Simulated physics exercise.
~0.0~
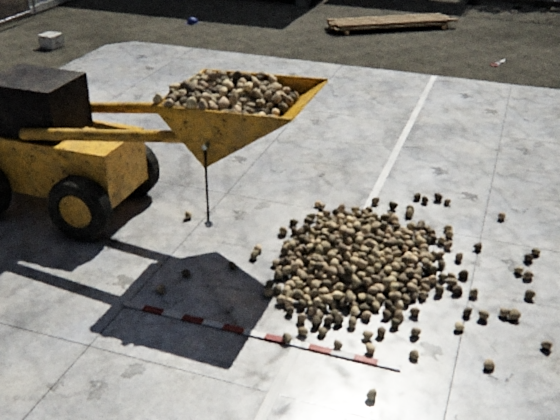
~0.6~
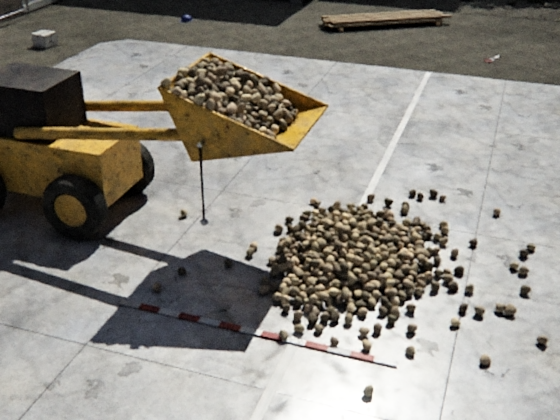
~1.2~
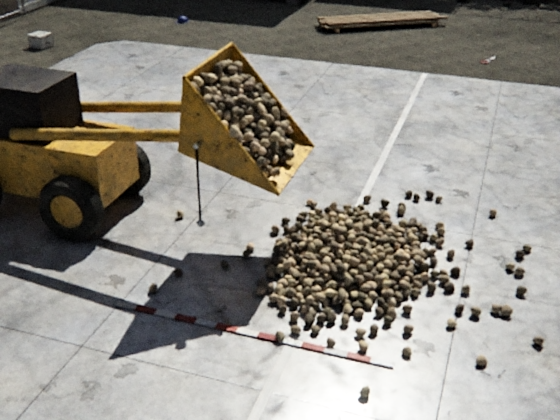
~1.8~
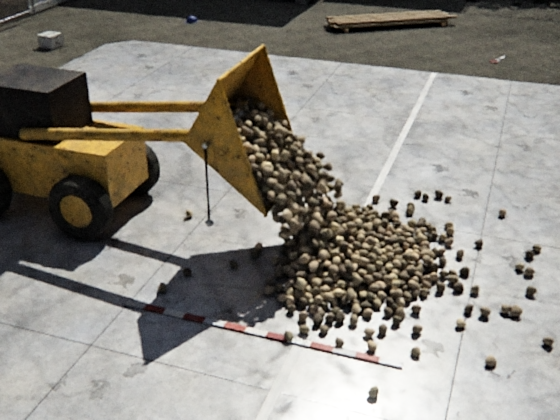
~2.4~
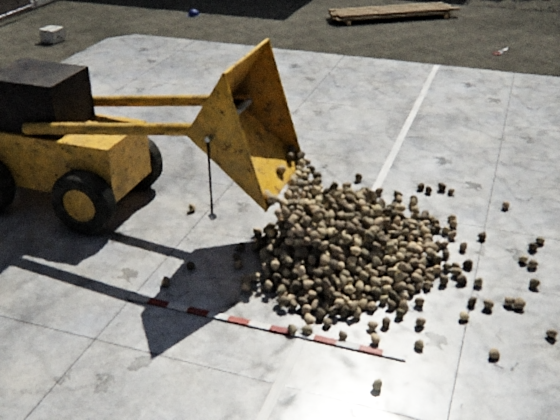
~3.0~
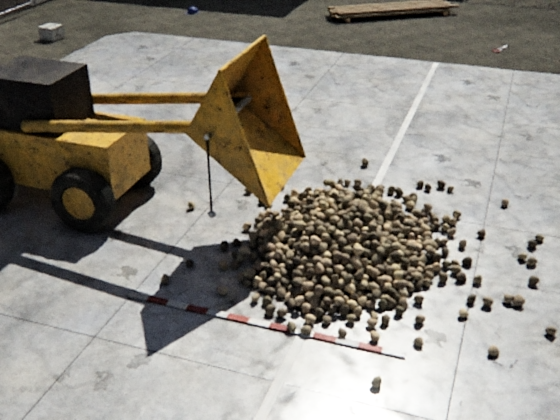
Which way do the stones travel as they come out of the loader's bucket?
They move to the right, sliding out over the bucket's lip and down onto the heap.
